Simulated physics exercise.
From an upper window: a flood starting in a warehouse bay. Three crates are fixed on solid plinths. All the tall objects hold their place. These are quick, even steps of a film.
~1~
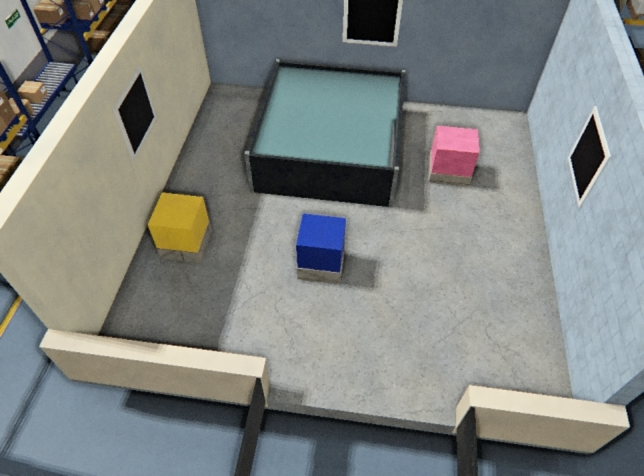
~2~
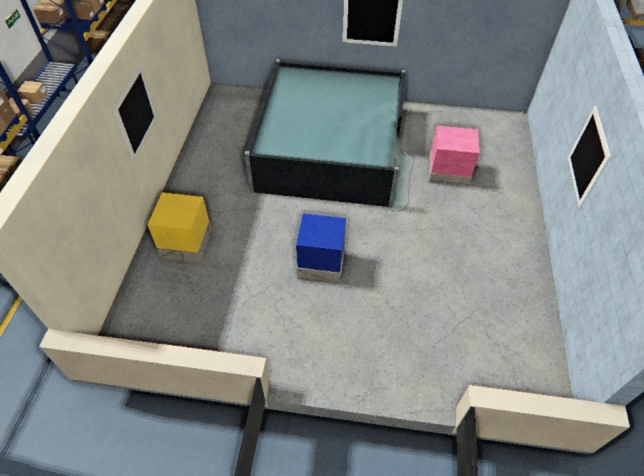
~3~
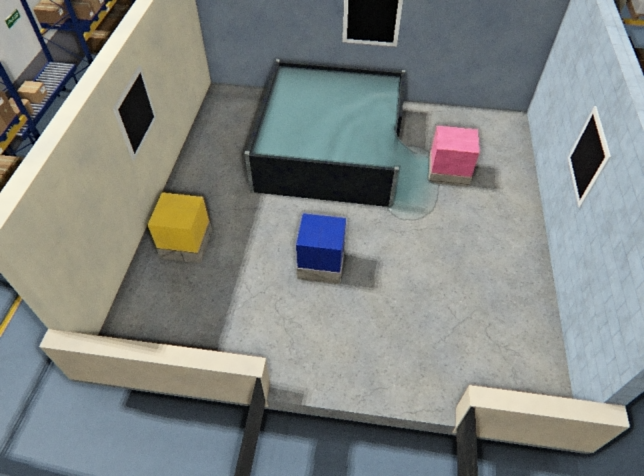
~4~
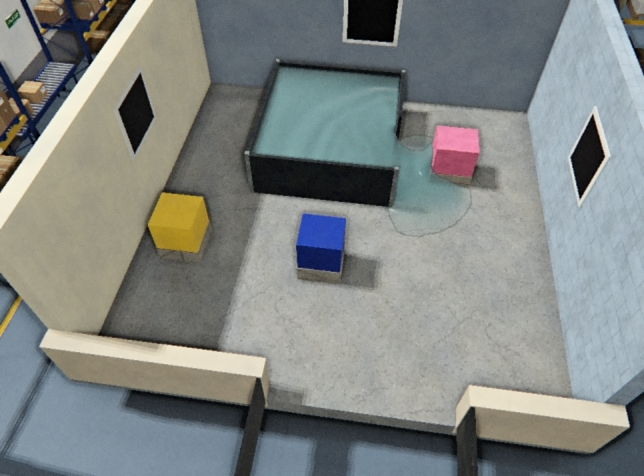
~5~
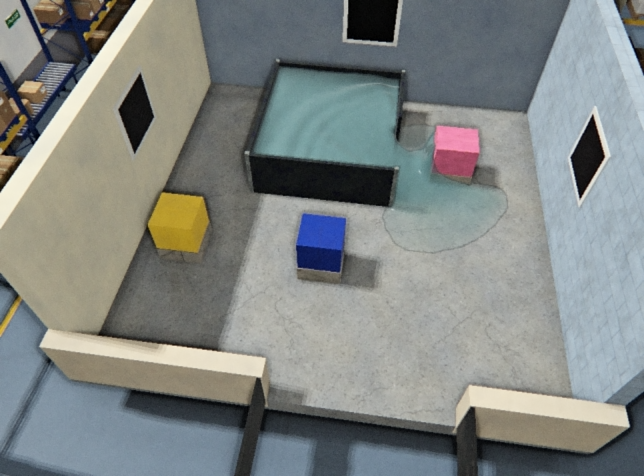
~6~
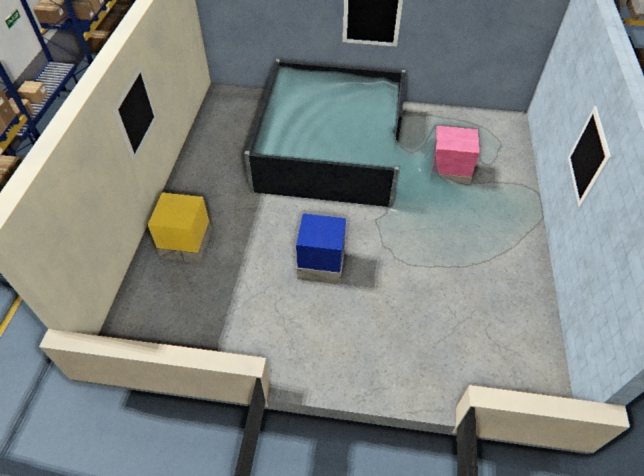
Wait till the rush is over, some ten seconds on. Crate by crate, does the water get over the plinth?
One by one: The yellow crate escapes dry; the pink crate is wetted; the blue crate escapes dry.
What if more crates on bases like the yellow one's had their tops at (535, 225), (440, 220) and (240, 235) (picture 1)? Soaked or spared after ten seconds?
As listed: Is topped, is wetted, is spared.
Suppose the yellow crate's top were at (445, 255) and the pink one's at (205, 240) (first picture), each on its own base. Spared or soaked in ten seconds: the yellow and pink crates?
Yellow crate escapes it, pink crate stays dry.
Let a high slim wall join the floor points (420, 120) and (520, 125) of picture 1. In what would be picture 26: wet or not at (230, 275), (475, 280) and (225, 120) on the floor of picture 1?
As listed: Clear, awash, dry.
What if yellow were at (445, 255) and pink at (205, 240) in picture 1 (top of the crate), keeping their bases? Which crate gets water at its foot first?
I say the yellow crate.
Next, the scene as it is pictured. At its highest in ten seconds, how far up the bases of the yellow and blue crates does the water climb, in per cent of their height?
Roughly 40 per cent, then 40 per cent.
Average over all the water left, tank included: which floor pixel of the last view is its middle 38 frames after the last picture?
At about (385, 196).
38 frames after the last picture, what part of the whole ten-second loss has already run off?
About 45 per cent.
A moment on, water covers 30 % of the floor; the yellow crate not reached, the pink crate water round its plinth, the blue crate not reached.
Next, water covers 40 % of the floor; the yellow crate not reached, the pink crate water round its plinth, the blue crate not reached.
Then, water covers 55 % of the floor; the yellow crate not reached, the pink crate water round its plinth, the blue crate not reached.
Later, water covers 90 % of the floor; the yellow crate water round its plinth, the pink crate water round its plinth, the blue crate water round its plinth.
In the end, water covers 100 % of the floor; the yellow crate stayed above the water, the pink crate was topped, the blue crate stayed above the water.
